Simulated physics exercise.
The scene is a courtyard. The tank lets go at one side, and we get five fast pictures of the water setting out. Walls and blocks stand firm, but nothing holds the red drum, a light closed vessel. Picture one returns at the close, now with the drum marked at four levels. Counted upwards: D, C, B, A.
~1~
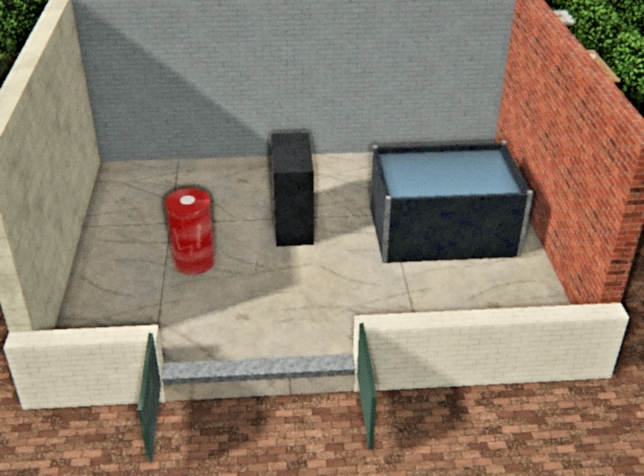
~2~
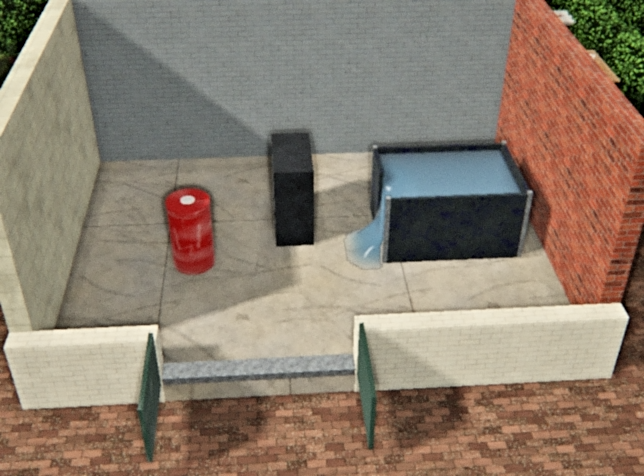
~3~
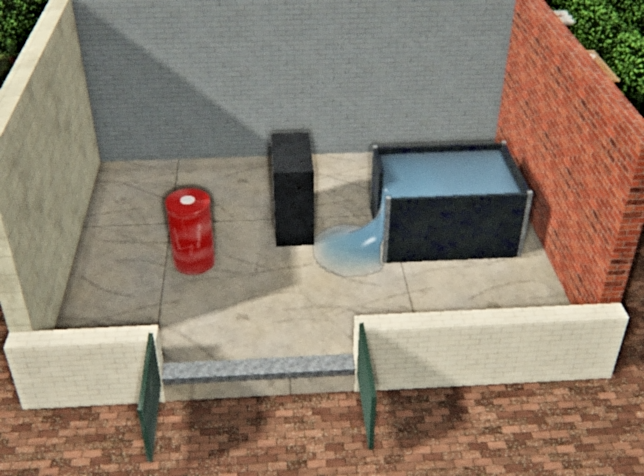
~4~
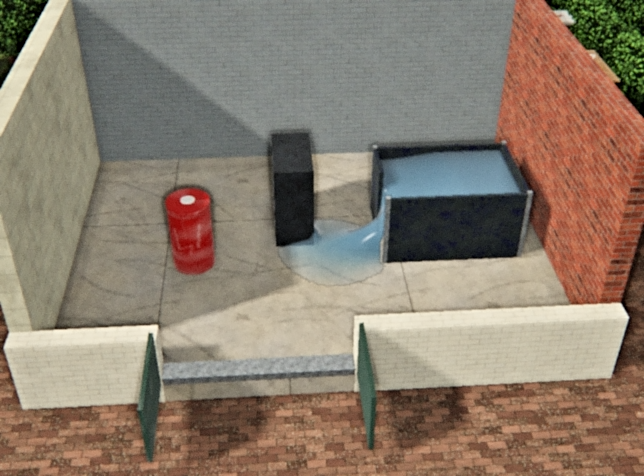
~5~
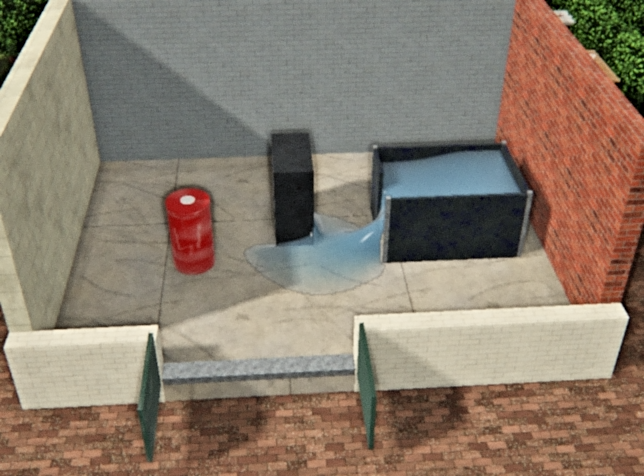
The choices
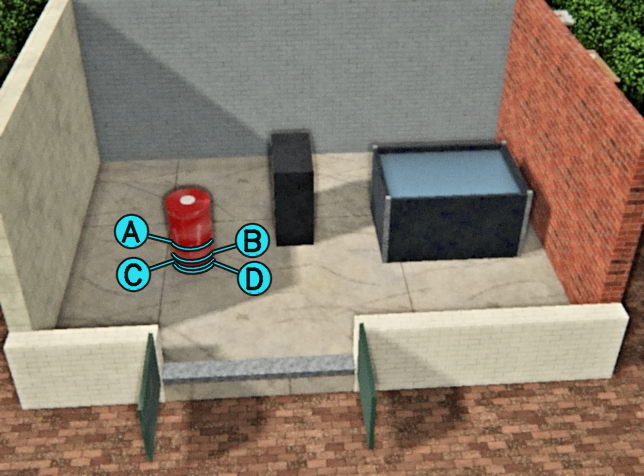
A dark rectangular tank of blue water stands at the right of a walled courtyard, seen from above and in front by a still camera. A red drum stands at the left and a tall black block near the middle, with a red brick wall at right and open green gates in the low cream front wall. Water pours from the tank's left side and spreads leftward across the paving, reaching around the block's base.
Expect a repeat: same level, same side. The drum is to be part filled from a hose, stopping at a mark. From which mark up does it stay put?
A.
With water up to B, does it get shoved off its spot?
Yes, it does.
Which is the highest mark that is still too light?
Here it is mark B.
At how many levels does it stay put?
One.
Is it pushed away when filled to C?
Yes, it does.
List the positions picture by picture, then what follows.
The first frame shows lid of the red drum at (188, 200); tank full, its middle at (448, 175); open gate at (257, 324).
In the second frame, 1 % of the ground under water, its edge towards the drum at (355, 249).
In the third frame, 3 % of the ground under water, its edge towards the drum at (320, 249).
In the fourth frame, 5 % of the ground under water, its edge towards the drum at (285, 248).
The fifth frame shows lid of the red drum at (188, 200); 7 % of the ground under water, its edge towards the drum at (255, 261).
In cyan, A at (190, 249); B at (192, 261); C at (193, 268); D at (193, 272); from the bottom up D, C, B, A.
For mark A, it does not move.
For mark B, it is pushed about its own width away.
For mark C, it is pushed about twice its own width away.
For mark D, it is pushed about 4 times its own width away.
